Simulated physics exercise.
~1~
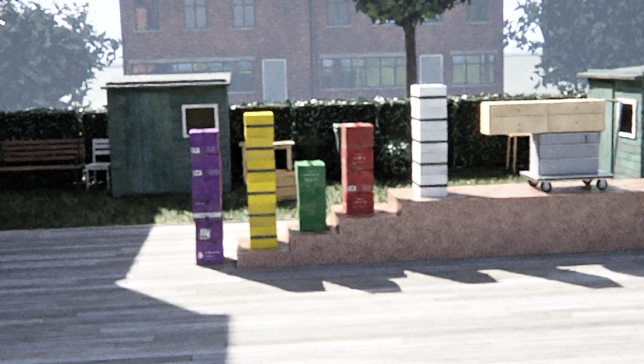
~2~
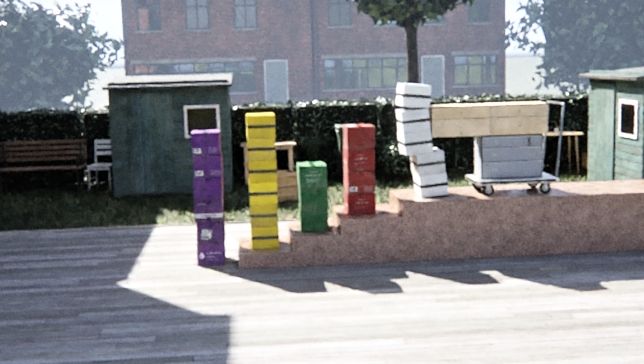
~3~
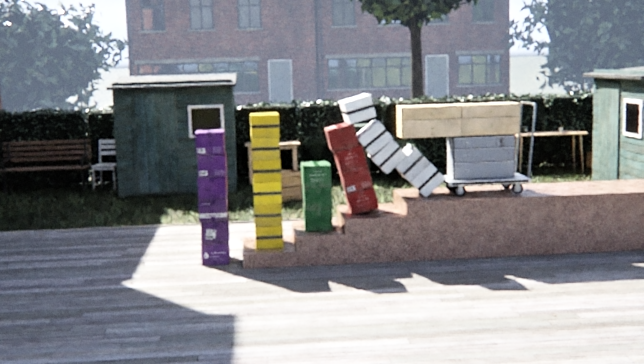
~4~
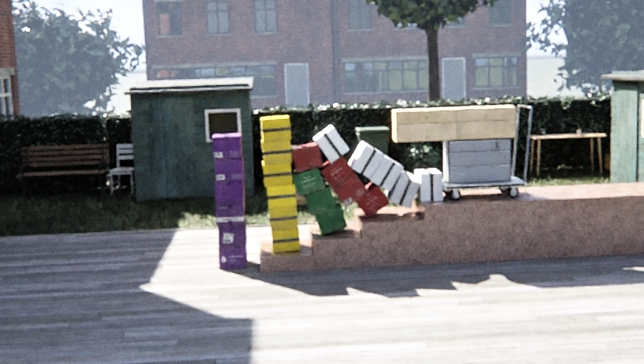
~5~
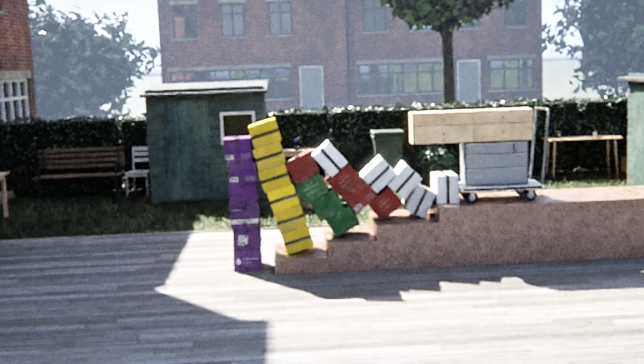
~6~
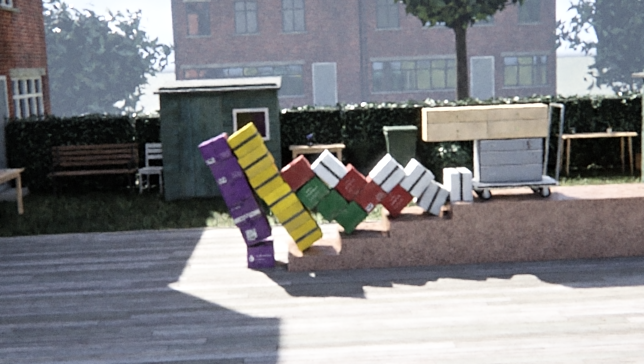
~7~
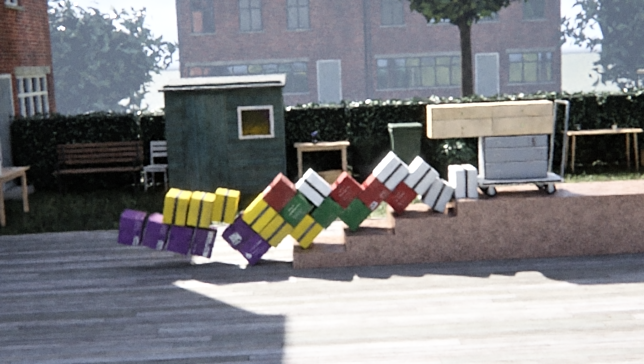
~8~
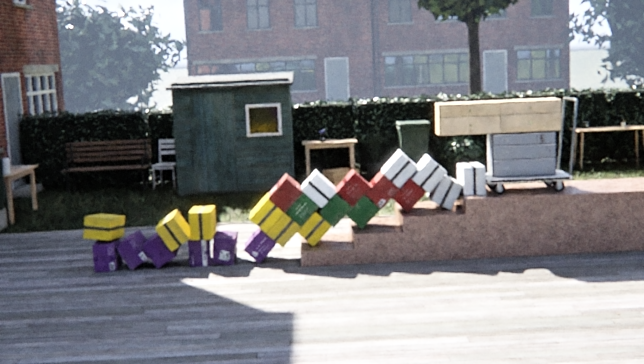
To begin with, tall piles of cartons in purple, yellow, green, red and white stand on a stepped ledge and the paving beside it, while a loaded trolley waits at the right. The trolley rolls left, and its jutting case pushes into the white pile, which buckles and topples against the red one. The red pile tips onto the green, which slumps into the yellow. The yellow pile then leans into the purple, and both fall left. At the end, yellow and purple cartons lie scattered on the paving, the others slumped along the steps, with the trolley standing above.
